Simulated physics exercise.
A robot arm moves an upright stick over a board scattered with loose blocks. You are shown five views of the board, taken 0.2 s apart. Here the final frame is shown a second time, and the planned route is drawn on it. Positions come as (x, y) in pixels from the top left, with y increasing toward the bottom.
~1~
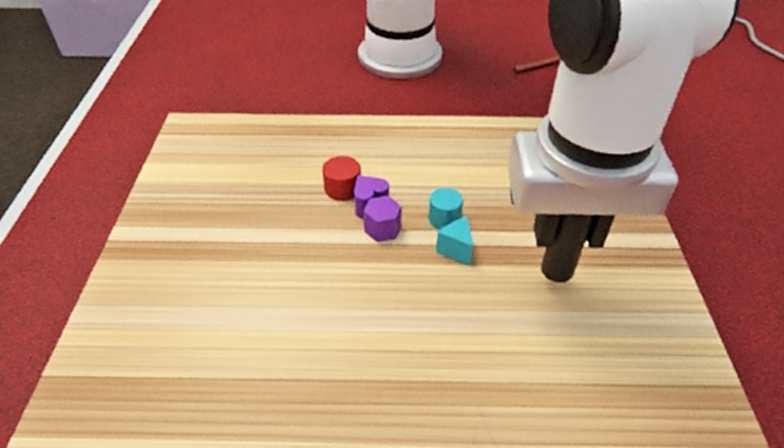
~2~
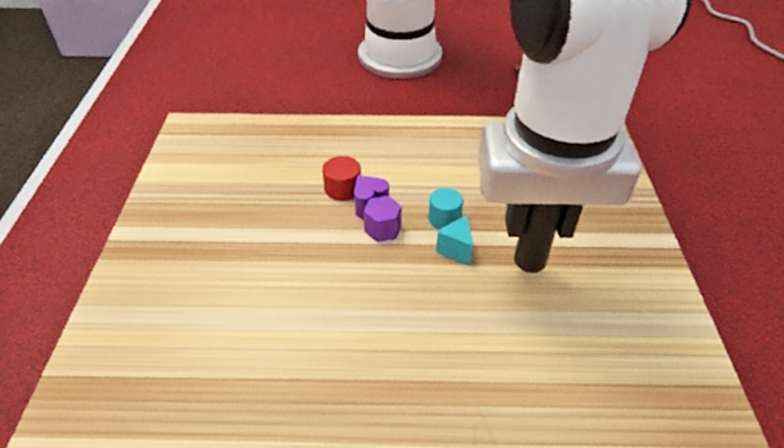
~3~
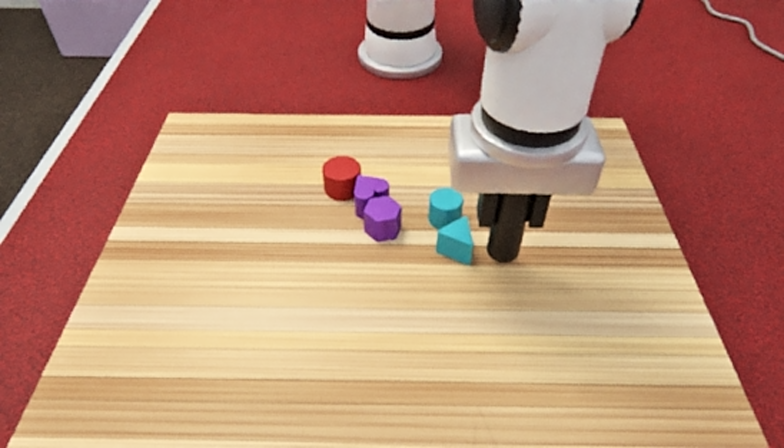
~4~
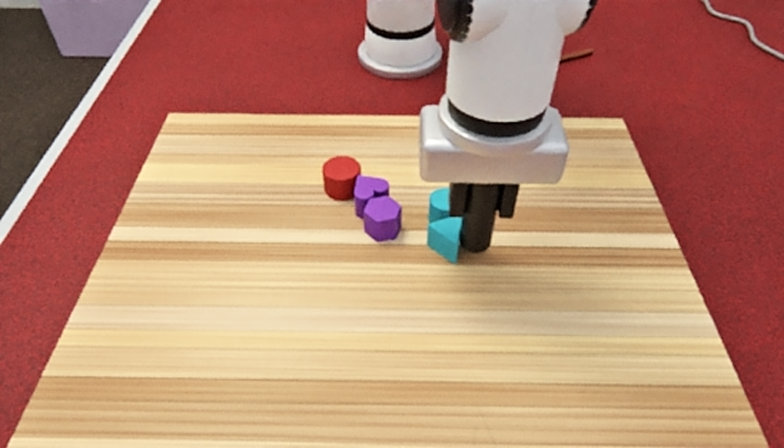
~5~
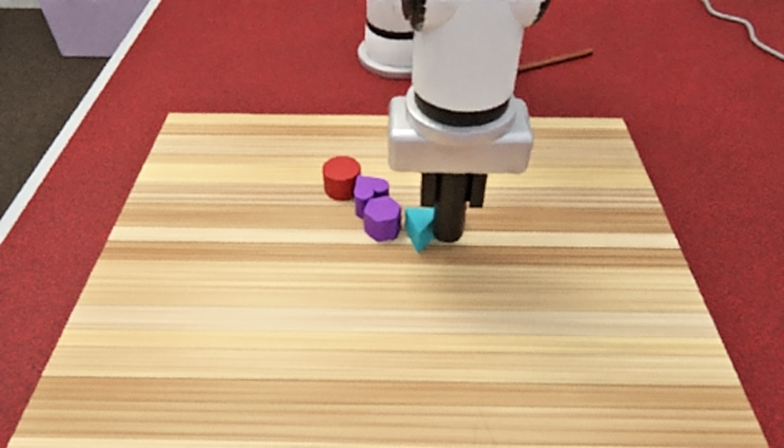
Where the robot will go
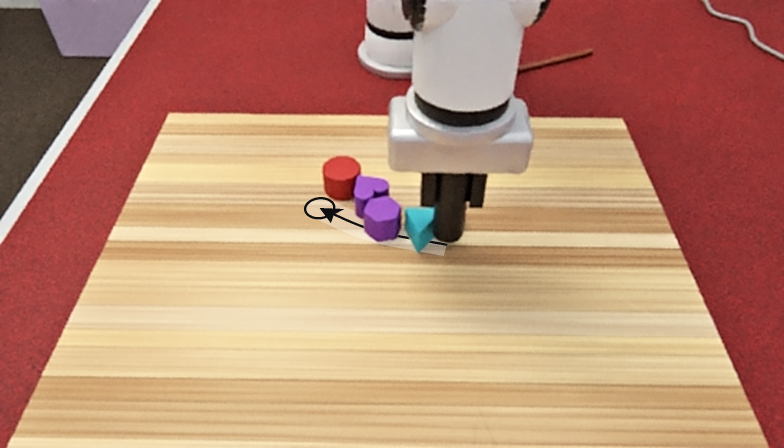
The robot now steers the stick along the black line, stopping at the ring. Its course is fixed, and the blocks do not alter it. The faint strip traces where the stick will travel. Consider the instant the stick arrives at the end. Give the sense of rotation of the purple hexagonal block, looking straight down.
Turns anticlockwise.
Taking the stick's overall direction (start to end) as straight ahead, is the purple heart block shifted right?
Yes
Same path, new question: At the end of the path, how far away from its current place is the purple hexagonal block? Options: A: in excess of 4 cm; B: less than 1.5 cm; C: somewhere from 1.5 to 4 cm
(A)
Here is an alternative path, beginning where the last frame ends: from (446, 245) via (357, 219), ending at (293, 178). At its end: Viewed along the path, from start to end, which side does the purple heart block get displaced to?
The answer is right.
The drawn path runs from (446, 245) via (400, 236) and (357, 225), ending at (320, 208).
On the path given first. One third of the way, stick at (400, 224); red disc at (338, 164); purple heart block at (357, 181), turned 45° clockwise; purple hexagonal block at (354, 204), turned 20° anticlockwise; turquoise three-sided block at (383, 201), turned 15° clockwise.
Two thirds of the way, stick at (356, 212); red disc at (323, 147); purple heart block at (327, 168), turned 85° clockwise; purple hexagonal block at (310, 197), turned 25° anticlockwise; turquoise three-sided block at (339, 190).
At the end, stick at (318, 196); red disc at (323, 137); purple heart block at (310, 157), turned 115° clockwise; purple hexagonal block at (279, 197), turned 60° anticlockwise; turquoise three-sided block at (298, 177).
